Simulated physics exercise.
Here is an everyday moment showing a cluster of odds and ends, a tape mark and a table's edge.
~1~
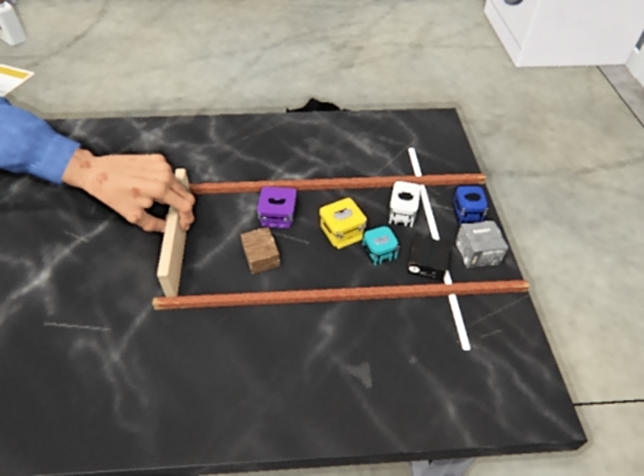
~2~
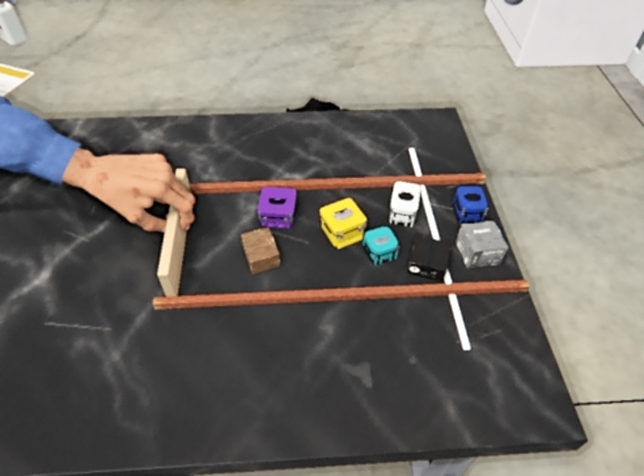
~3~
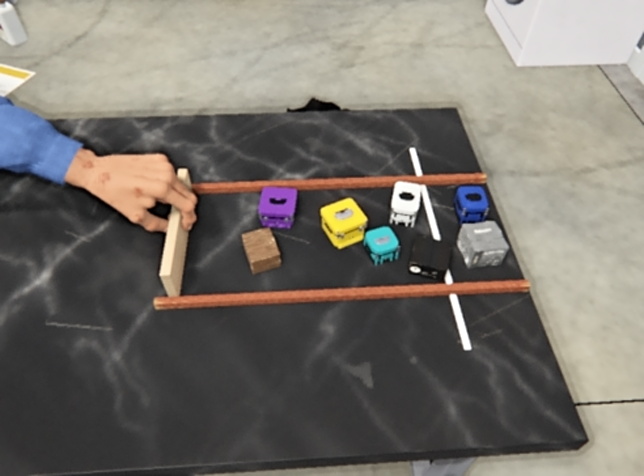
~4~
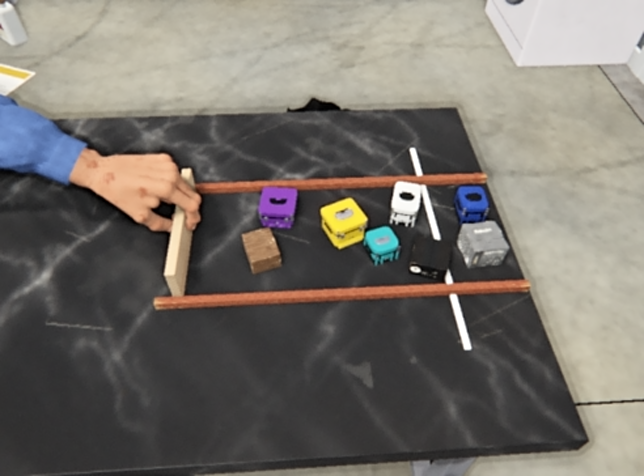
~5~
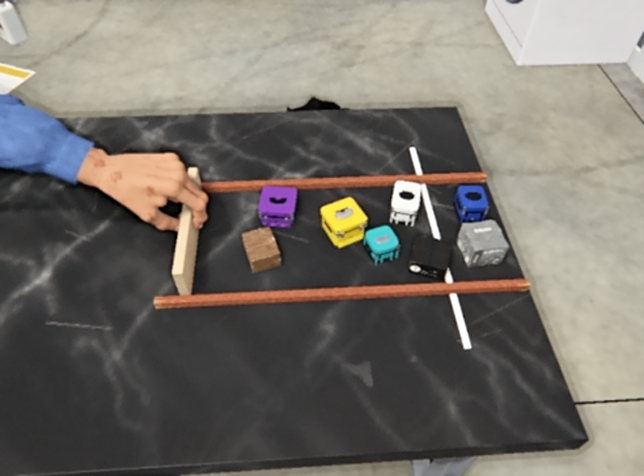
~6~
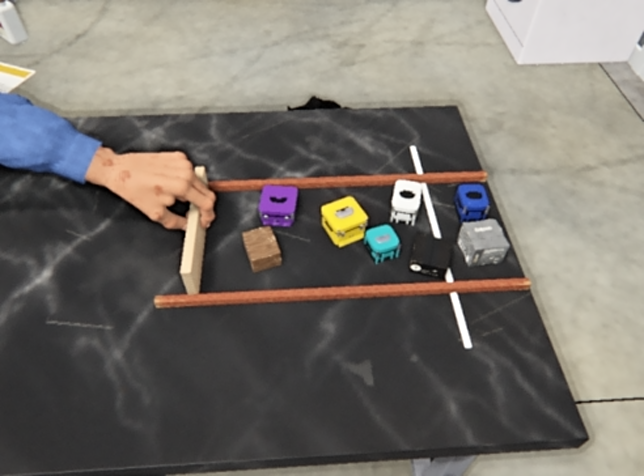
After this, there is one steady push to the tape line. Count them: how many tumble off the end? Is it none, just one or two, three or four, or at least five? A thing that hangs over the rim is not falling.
Overboard: One to two.
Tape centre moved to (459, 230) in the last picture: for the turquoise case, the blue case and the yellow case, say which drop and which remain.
Taking them in turn, the turquoise case does not drop, the blue case tips off, the yellow case does not drop.
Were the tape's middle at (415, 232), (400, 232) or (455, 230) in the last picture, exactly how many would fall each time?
It would be 1, 0 and 3.
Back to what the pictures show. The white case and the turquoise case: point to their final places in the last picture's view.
White case at about (477, 189), turquoise case at about (485, 246).
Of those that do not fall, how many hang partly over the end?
The figure is 2.
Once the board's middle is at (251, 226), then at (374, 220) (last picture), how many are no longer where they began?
It comes to 1 for the first spot, 7 for the other.
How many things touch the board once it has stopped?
The figure is 2.
Soon after, none off yet; blue case at rest near (471, 204); grey box at rest near (482, 243); black box at rest near (431, 256).
Then, none off yet; blue case at rest near (471, 204); grey box at rest near (483, 243); black box moved a little near (447, 258).
At rest, the number that fall off is one or two; fallen, grey box.
